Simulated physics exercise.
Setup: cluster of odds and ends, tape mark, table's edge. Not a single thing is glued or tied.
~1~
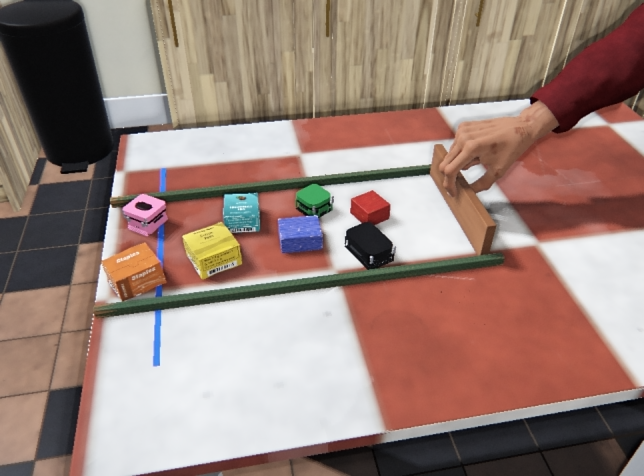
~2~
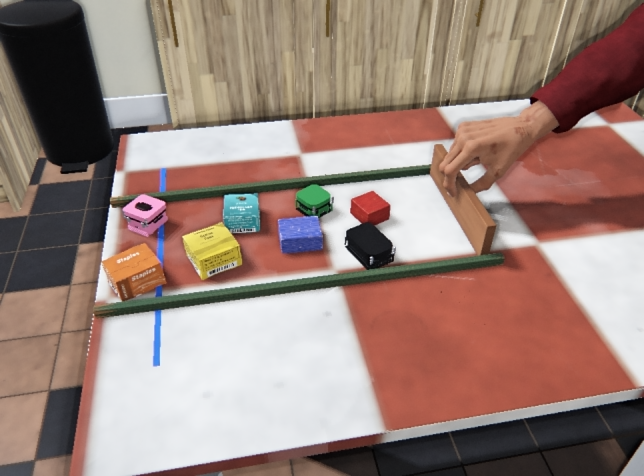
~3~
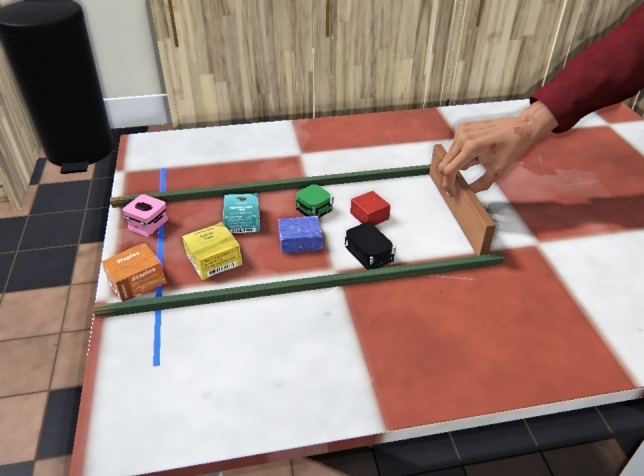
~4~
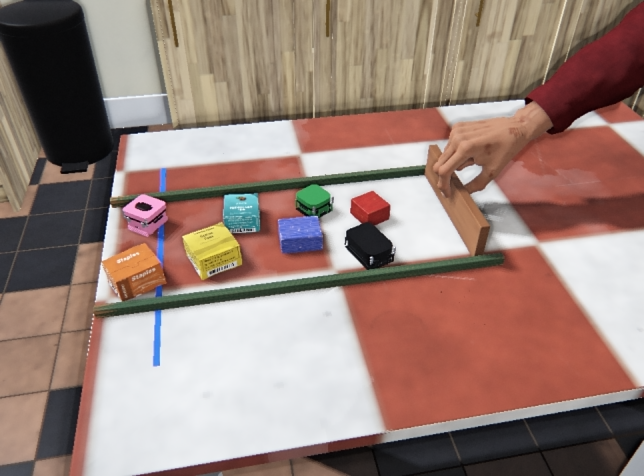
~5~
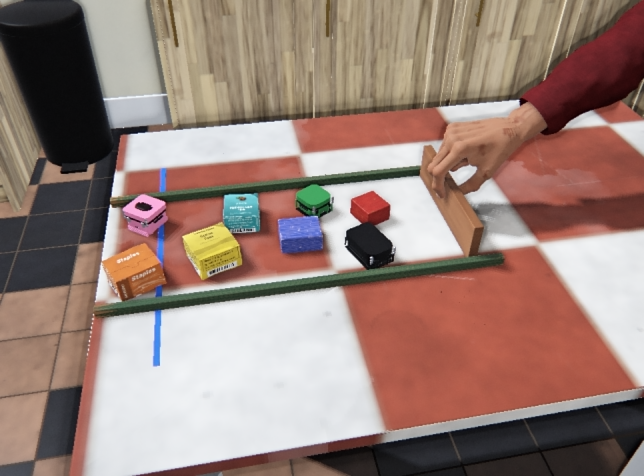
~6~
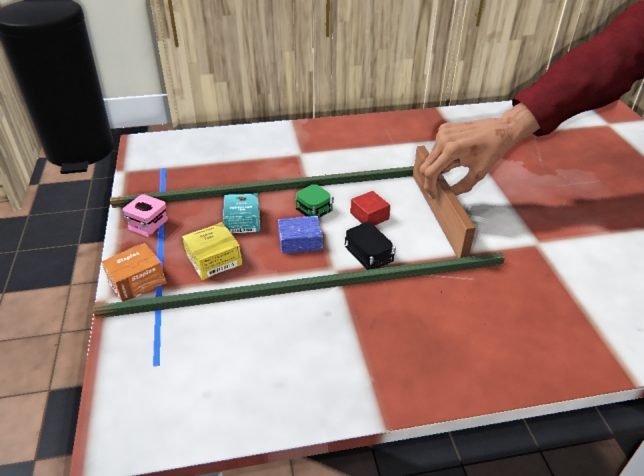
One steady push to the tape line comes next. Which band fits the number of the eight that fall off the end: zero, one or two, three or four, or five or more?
Three up to four drop.
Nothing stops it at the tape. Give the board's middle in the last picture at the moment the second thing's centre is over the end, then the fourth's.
Near (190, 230) first, near (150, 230) second.
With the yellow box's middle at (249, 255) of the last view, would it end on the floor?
It is still up.
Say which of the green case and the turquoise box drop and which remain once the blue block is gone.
Looking at the two, the green case stays up top and the turquoise box stays up top.
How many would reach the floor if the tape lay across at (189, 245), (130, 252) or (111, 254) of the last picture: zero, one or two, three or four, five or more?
So, taking them in turn, I'd give one to two; more than four; five or over.
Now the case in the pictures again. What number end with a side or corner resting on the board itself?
Looks like 3 of them, all told.
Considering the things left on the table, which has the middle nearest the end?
I'd say the turquoise box.
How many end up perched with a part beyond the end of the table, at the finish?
I count 2 overhanging.
Soon after, none off yet; orange box at rest near (134, 272); pink case at rest near (146, 216); yellow box at rest near (213, 250).
At rest, the number that fall off is three or four; fallen, yellow box, pink case and orange box.
